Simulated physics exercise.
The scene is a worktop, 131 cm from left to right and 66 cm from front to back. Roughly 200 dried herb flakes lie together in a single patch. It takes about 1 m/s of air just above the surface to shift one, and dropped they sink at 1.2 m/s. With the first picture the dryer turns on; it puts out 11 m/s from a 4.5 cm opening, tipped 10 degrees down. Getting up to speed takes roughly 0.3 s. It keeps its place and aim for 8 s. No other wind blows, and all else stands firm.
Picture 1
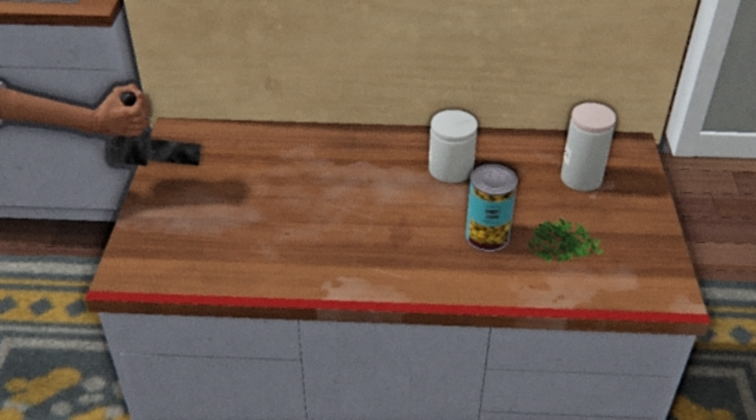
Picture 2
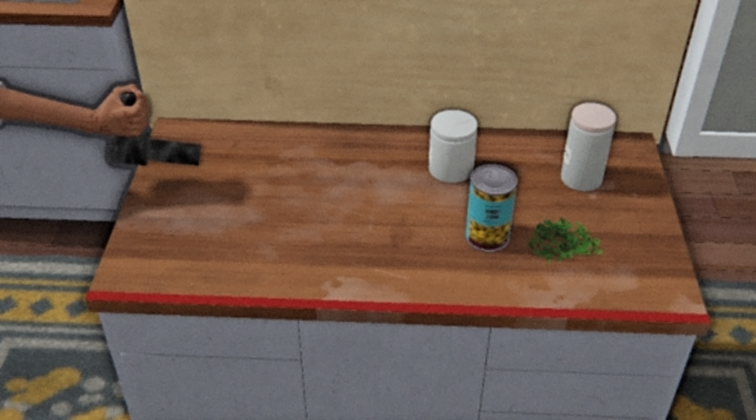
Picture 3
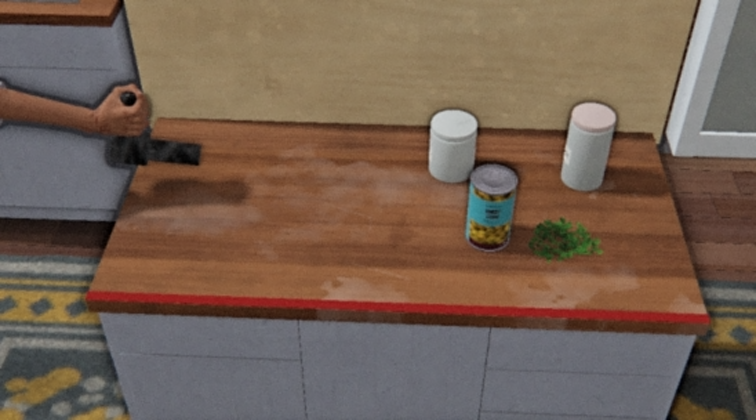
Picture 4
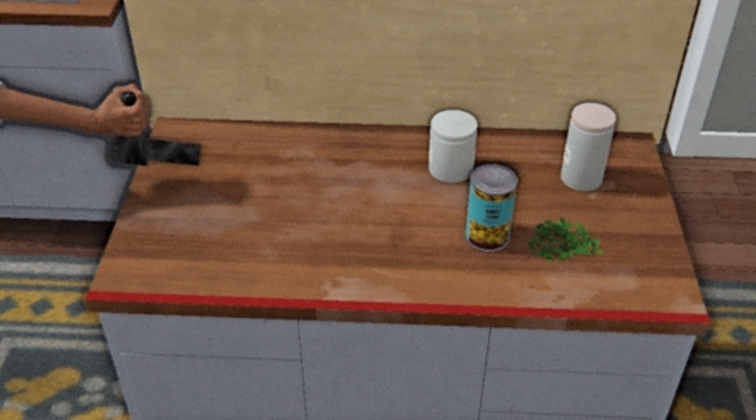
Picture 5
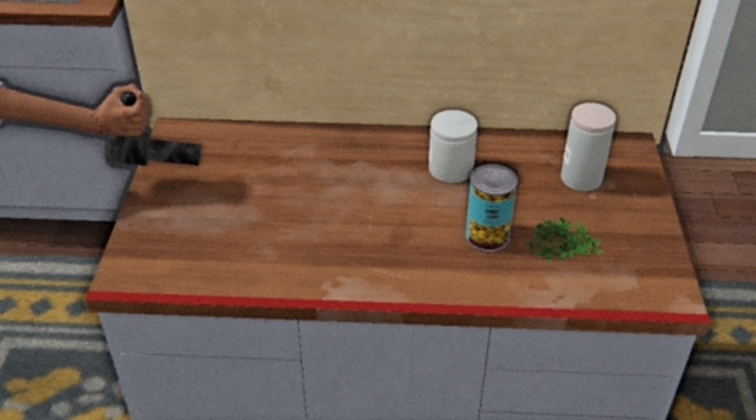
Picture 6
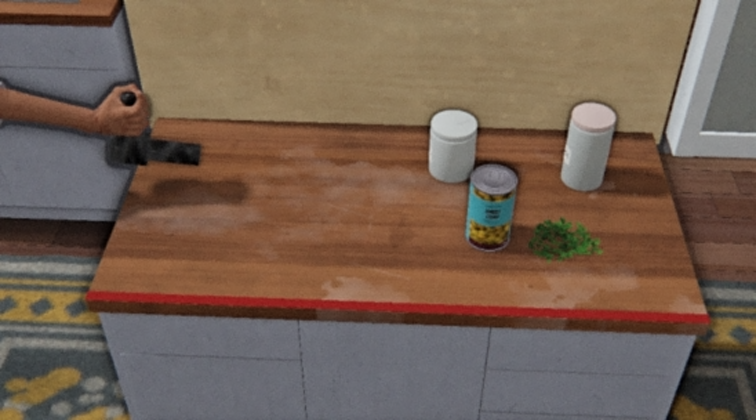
Nothing visibly moves: a hand at the left holds a dark tool by its upright handle over the worktop, the green flakes stay in their patch, and the camera is still. The setting is a kitchen with pale grey cabinets, seen from above and in front. On the red-edged brown wooden top, a blue-and-yellow tin and two whitish jars stand right of centre, near the flakes.
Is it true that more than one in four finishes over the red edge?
I'm expecting the count past that edge to remain at or under a quarter.
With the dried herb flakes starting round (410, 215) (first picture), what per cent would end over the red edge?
0 per cent.
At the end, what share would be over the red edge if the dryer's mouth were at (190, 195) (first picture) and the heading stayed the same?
Then the share would be close to 0 percent.
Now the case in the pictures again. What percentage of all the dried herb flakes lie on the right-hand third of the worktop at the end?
Share at the end: Close to 70 %.
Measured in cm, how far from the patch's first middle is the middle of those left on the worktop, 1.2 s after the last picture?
Around 0 cm from the start.
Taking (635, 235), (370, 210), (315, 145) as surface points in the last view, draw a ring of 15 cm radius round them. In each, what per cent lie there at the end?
In order: About 20 %, then 0 %, then 0 %.
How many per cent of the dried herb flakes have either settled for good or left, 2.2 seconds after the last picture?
The share is roughly 50 %.
Then, 1.2 s after the last picture the count stands so, 0 % are over the red edge; the middle of those still in play is near (565, 241).
Then, 2.2 s after the last picture the count stands so, 0 % are over the red edge; the middle of those still in play is near (567, 246).
Then, 4.1 s after the last picture the count stands so, 0 % are over the red edge; the middle of those still in play is near (567, 246).
Then, 7.7 s after the last picture, at the end, 0 % are over the red edge; the middle of those still in play is near (568, 246).
